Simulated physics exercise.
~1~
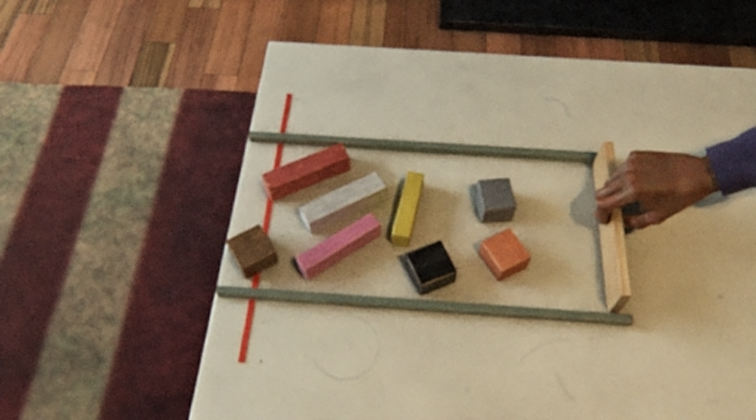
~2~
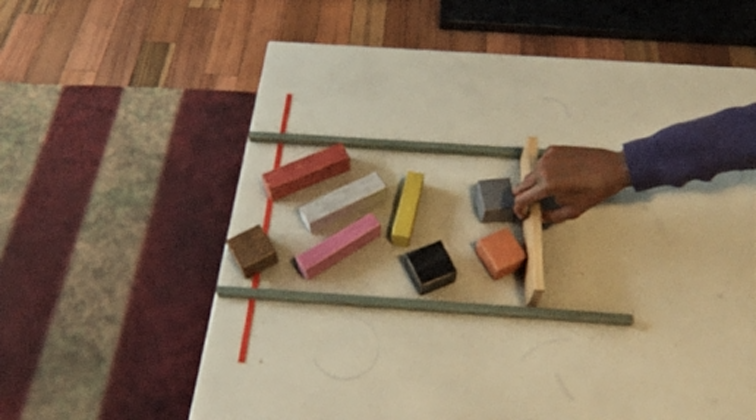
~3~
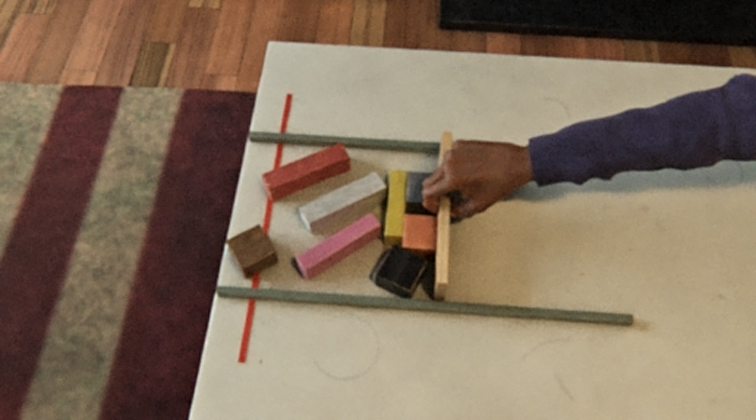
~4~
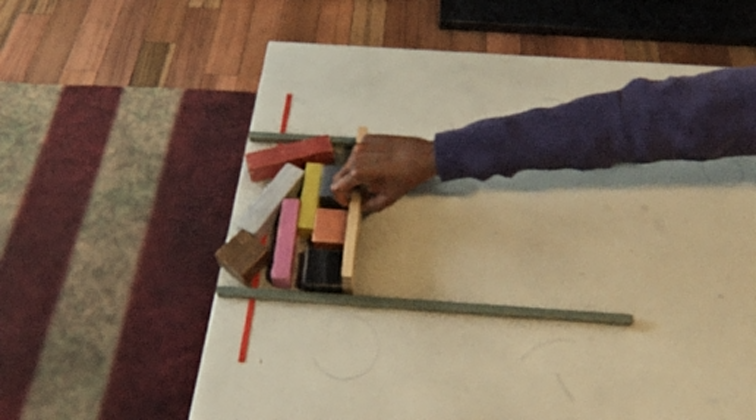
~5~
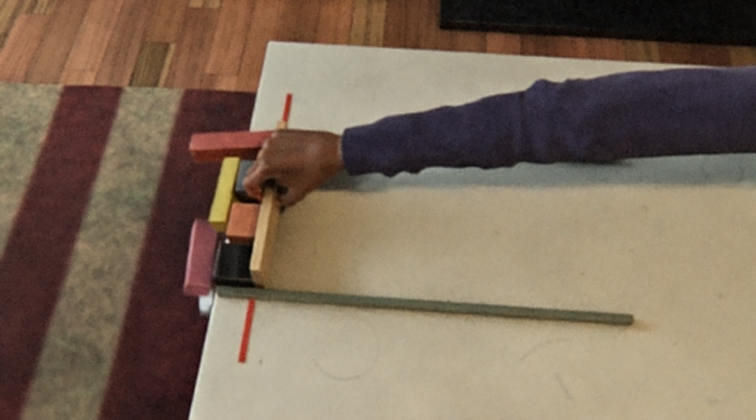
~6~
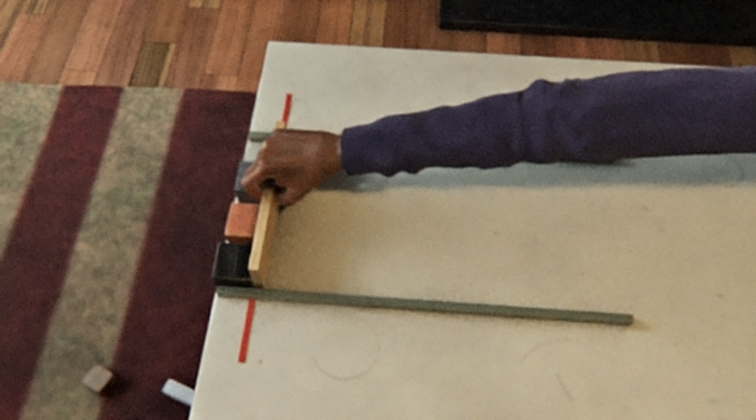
On a pale tabletop, a hand sliding a wooden board left, pushing bars and blocks together until five drop off the end.
